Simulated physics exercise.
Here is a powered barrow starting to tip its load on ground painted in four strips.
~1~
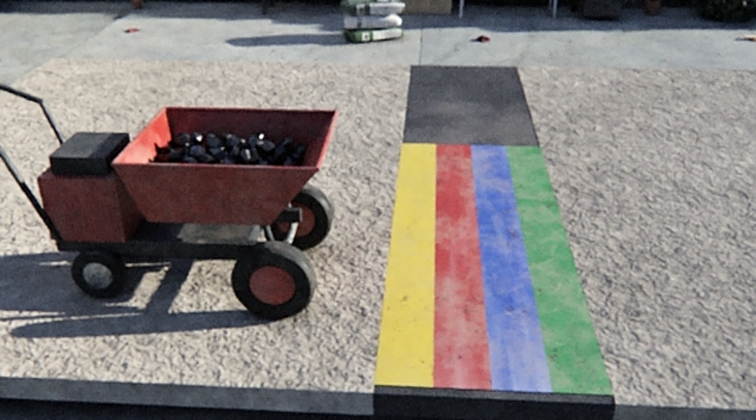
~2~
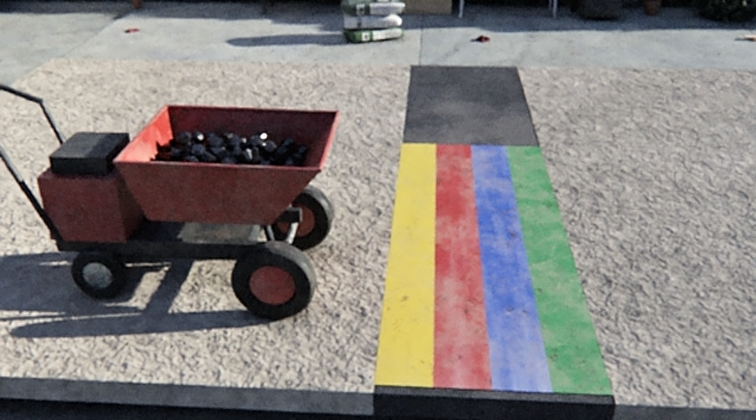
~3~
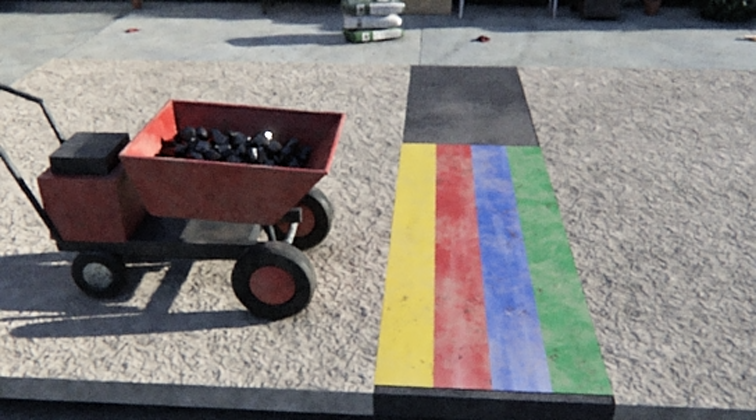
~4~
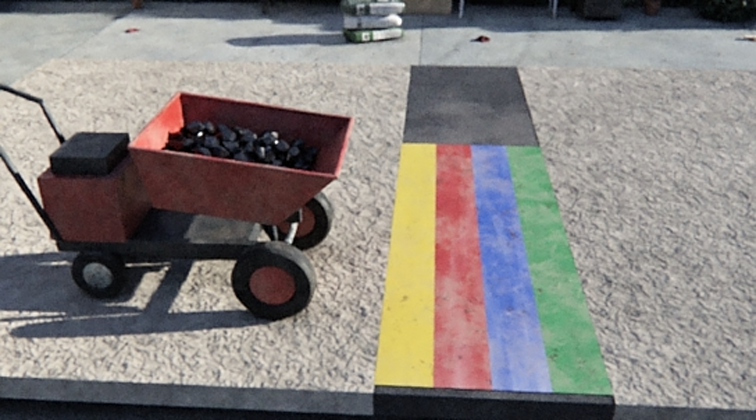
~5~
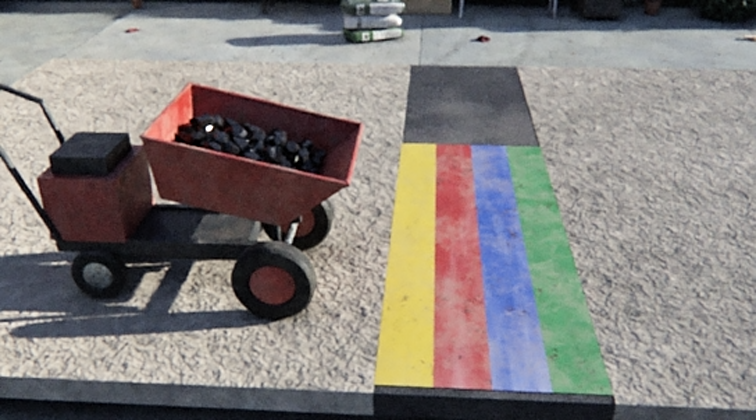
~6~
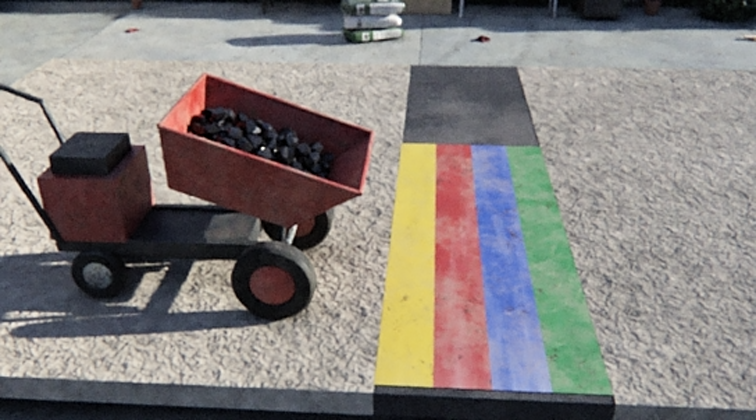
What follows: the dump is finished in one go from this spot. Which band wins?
The red one gets the largest share.
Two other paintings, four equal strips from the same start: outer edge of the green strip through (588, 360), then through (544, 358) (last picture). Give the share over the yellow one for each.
Near 10 % and 10 %.
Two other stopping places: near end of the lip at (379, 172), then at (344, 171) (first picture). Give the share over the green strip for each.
Roughly 20 per cent, and 10 per cent.
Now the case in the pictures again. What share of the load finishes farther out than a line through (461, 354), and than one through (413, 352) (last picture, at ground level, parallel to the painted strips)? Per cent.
About 30 and 60 per cent.
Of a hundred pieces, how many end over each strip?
In per cent, yellow strip 15, red strip 35, blue strip 15 and green strip 5.
Just after the last frame, skip tipped steeply; every one in the skip.
A moment on, skip tipped right over; the larger part in the skip; about a tenth over the yellow strip; about a tenth over the red strip; just a few over the blue strip.
Further on, skip tipped right over; roughly a third in the skip; about a tenth over the yellow strip; roughly a third over the red strip; about a tenth over the blue strip; just a few over the green strip; just a few off the paint.
When it is over, skip tipped right over; roughly a third in the skip; about a tenth over the yellow strip; roughly a third over the red strip; about a tenth over the blue strip; just a few over the green strip; just a few off the paint.
